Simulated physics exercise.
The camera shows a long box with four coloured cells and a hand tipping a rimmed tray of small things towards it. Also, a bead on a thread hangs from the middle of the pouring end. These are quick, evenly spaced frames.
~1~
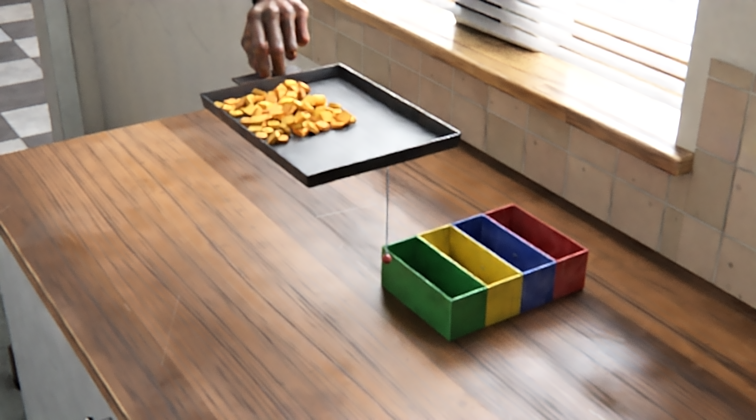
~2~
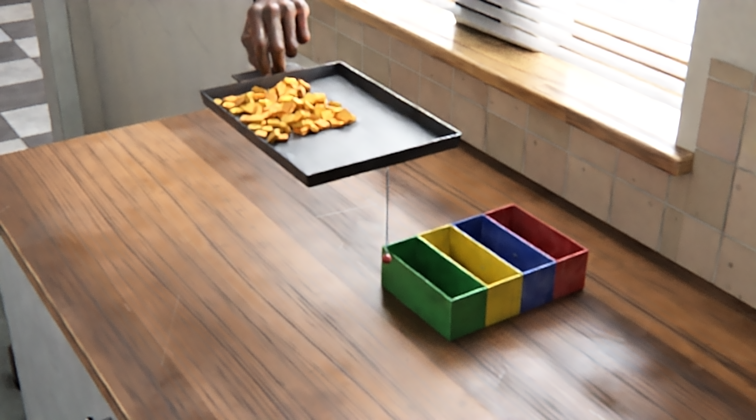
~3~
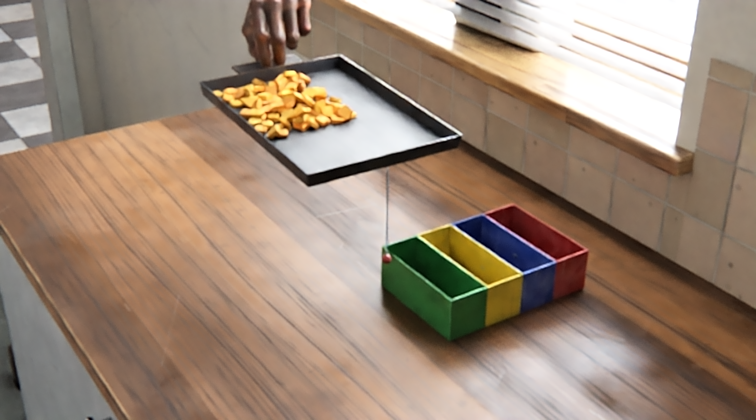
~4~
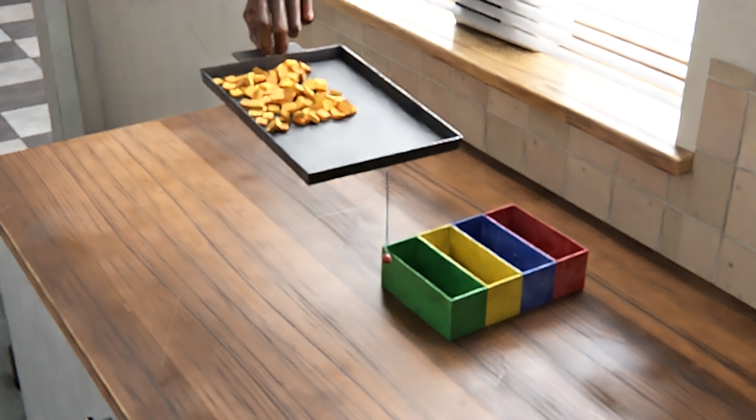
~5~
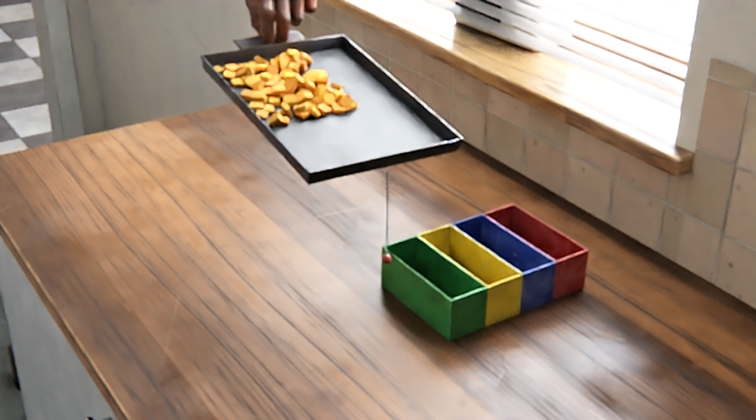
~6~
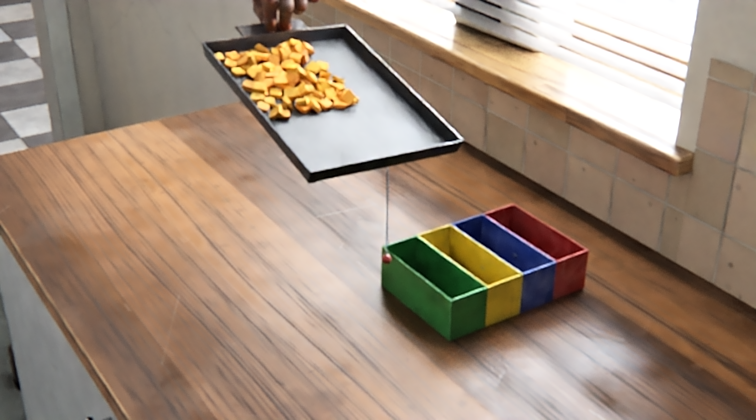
A dark rimmed tray of small golden crackers, held by a hand at its far end above a wooden counter, starts out nearly level. The hand then gradually raises the far end, steepening the tray's slant, while the crackers stay bunched there and the green, yellow, blue and red box stays still.
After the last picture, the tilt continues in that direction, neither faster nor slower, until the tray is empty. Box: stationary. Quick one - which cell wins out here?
The green one wins out.
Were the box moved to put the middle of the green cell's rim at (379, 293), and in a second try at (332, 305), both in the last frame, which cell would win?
In order: The blue one, red.
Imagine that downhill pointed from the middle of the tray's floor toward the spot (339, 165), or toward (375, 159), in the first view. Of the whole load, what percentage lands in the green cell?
Lab note: Try one about 0 %, try two 10 %.
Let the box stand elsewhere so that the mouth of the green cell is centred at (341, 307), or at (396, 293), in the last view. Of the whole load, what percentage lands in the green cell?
It comes to near 0 per cent the first time and near 10 per cent the second time.
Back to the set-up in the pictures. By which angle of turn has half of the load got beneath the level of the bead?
110°.
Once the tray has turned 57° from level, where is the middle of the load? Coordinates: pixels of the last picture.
Roughly (409, 143).
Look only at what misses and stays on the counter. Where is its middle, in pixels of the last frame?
Their middle ends up at roughly (406, 354).
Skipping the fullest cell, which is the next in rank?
Place 2: The yellow cell.
Just after the last frame, tray tipped steeply; almost all on the tray; just a few in the yellow cell; about a tenth falling or outside the box.
A moment on, tray tipped right over; roughly two thirds on the tray; about a tenth in the green cell; about a tenth in the yellow cell; about a tenth falling or outside the box.
Further on, tray tipped past a quarter turn; roughly half in the green cell; roughly a quarter in the yellow cell; roughly a quarter falling or outside the box.
When it is over, tray tipped past a quarter turn; roughly half in the green cell; roughly a quarter in the yellow cell; not one in the blue cell; not one in the red cell; roughly a quarter outside the box.
